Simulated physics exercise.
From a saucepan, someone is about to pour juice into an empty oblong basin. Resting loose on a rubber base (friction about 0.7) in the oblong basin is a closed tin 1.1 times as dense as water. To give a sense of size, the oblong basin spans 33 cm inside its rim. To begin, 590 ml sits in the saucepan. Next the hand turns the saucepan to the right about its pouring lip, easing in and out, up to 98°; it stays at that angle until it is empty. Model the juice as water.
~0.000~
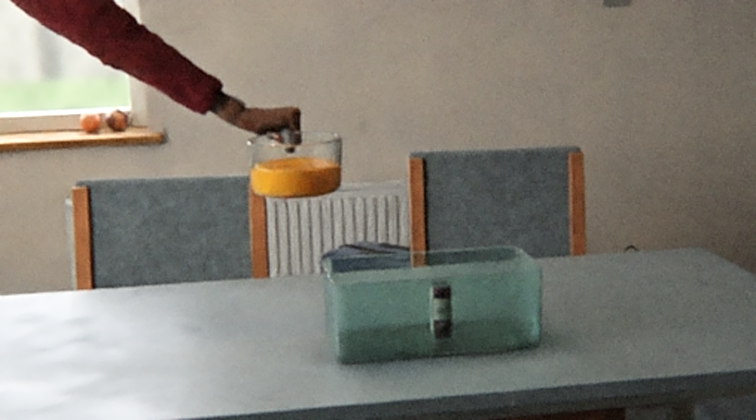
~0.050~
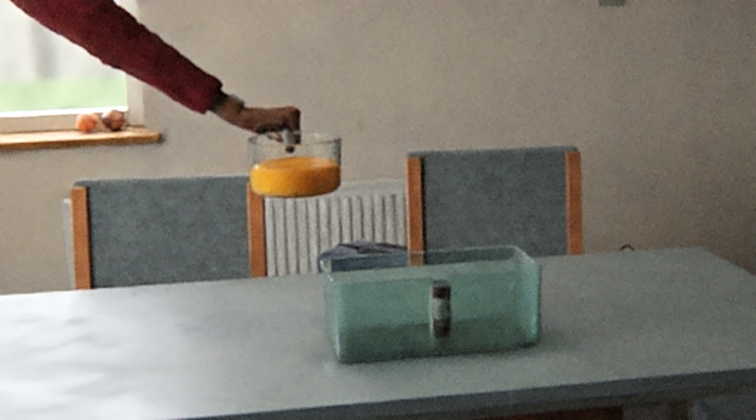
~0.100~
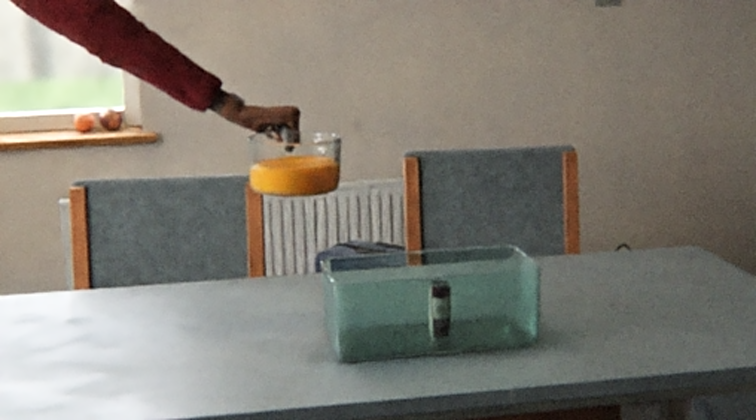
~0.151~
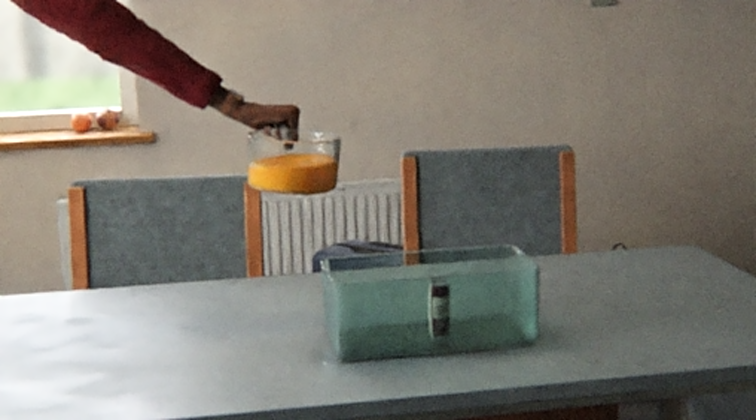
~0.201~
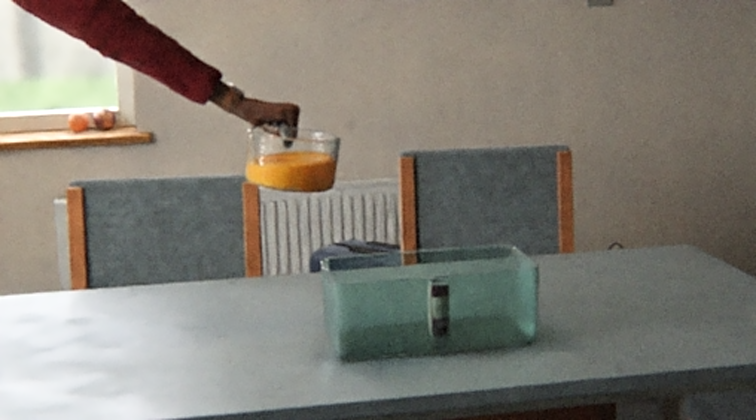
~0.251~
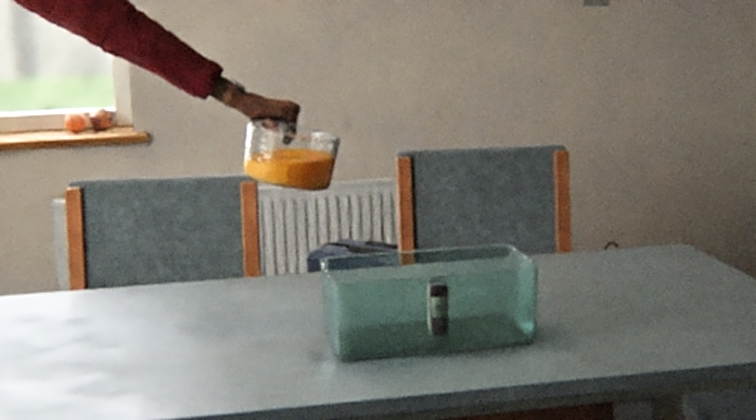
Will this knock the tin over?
My guess is it's going to keel over.
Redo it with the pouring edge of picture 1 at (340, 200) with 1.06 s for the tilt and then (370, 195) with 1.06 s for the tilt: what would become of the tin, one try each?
The tin stays vertical the first time and stays vertical the second time.
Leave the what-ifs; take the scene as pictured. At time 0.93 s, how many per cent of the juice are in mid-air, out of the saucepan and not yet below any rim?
Near 40 percent.
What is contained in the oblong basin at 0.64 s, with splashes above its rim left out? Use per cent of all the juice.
About 0 per cent.
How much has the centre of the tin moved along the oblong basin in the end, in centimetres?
The tin's middle ends up about 7.5 cm along the basin.
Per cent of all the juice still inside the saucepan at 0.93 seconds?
24 in a hundred, give or take.
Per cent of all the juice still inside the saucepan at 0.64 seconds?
Around 82 percent.
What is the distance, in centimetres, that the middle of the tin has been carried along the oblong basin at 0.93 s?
I'd put it at around 0 centimetres.
By 0.64 s the tilt is 65° and 82 per cent is still to pour; the tin stands where it began.
By 0.93 s the tilt is 95° and 24 per cent is still to pour; the tin stands where it began.
By 1.23 s the tilt is 98° and 3 per cent is still to pour; the tin lies on its side.
By 1.56 s the tilt is 98° and 0 per cent is still to pour; the tin lies on its side.
At rest the tin lies on its side.
